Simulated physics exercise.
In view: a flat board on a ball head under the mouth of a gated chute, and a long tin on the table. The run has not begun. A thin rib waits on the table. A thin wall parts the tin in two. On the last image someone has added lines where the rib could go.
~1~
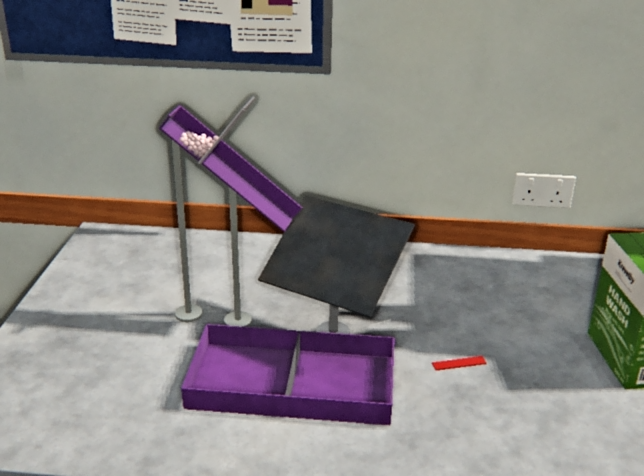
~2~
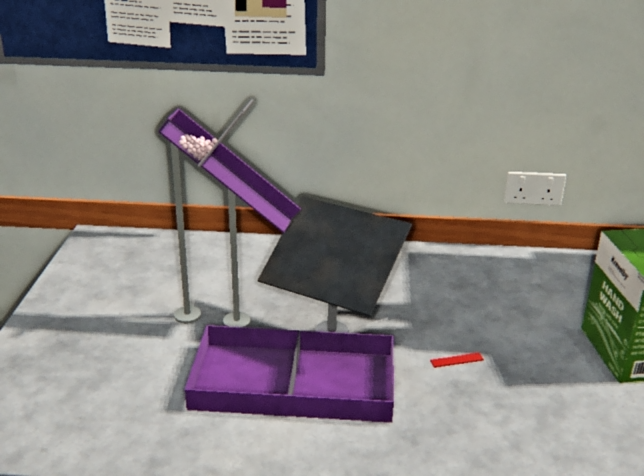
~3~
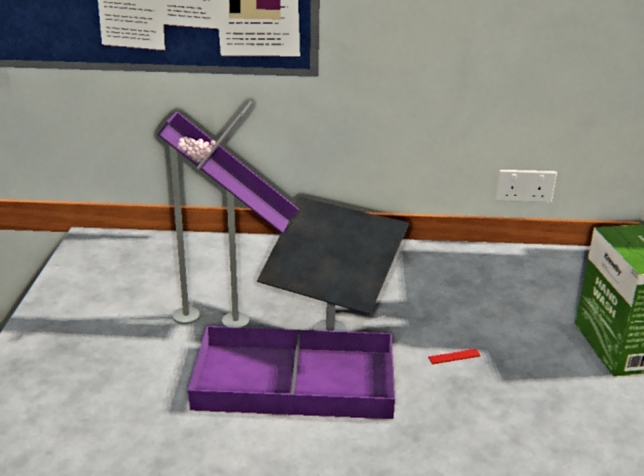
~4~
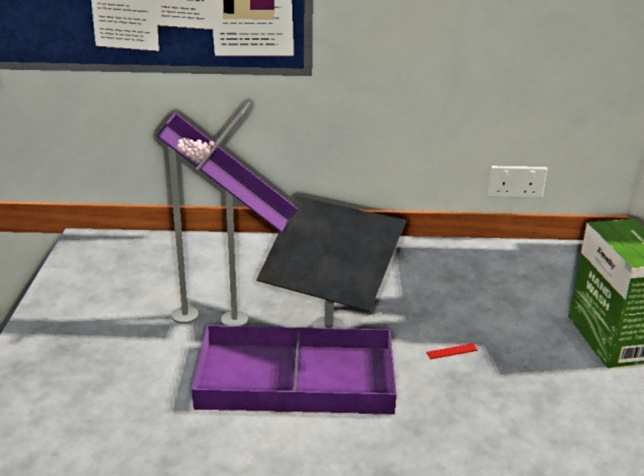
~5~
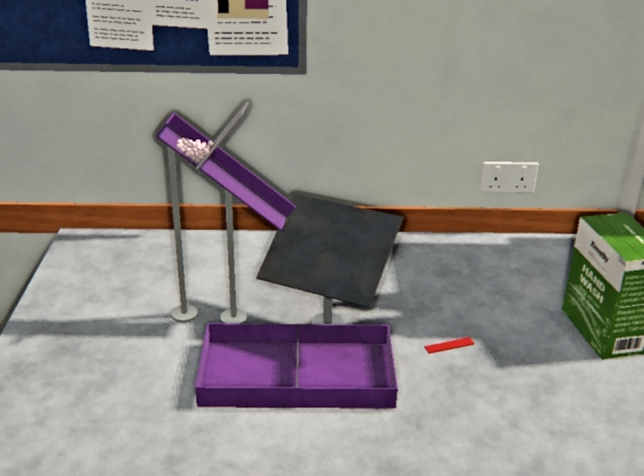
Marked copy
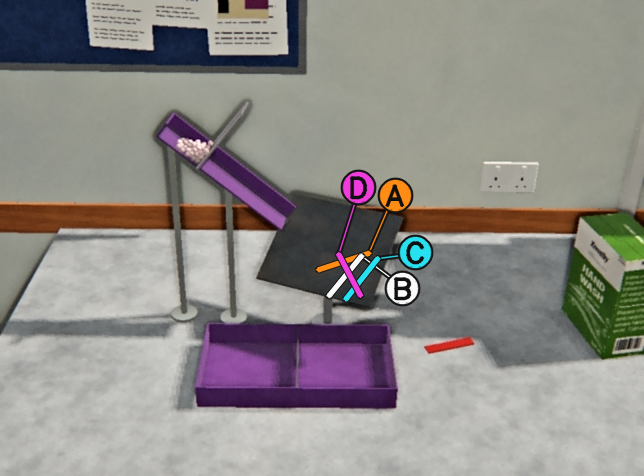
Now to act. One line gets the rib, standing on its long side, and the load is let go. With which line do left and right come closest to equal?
B beats the others.
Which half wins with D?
Right.
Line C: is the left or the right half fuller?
The right half.
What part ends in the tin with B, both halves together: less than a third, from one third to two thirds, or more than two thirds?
More than two thirds.
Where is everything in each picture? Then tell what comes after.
The first picture shows load behind the gate at (201, 143), sugar pearls; lip of the chute at (288, 225), sloping fairly steeply.
The second picture shows middle of the board at (334, 252), tilted fairly steeply; middle of its low edge at (312, 297); of its high edge at (355, 209).
The third picture shows front corners of the tin at (189, 390) and (395, 399); front end of its middle wall at (291, 394).
The fourth picture shows middle of the load at (197, 149); lip at (285, 226).
The fifth picture shows middle of the load at (197, 149); lip at (284, 224).
On the marked copy, line A from (368, 253) to (318, 269); line B from (361, 255) to (329, 295); line C from (377, 258) to (346, 298); line D from (338, 254) to (360, 295).
Choosing A, of what is caught, most in the left half, about a quarter in the right.
Choosing B, of what is caught, about half in the left half, about half in the right.
Choosing C, of what is caught, about a quarter in the left half, most in the right.
Choosing D, of what is caught, a small part in the left half, nearly all in the right.
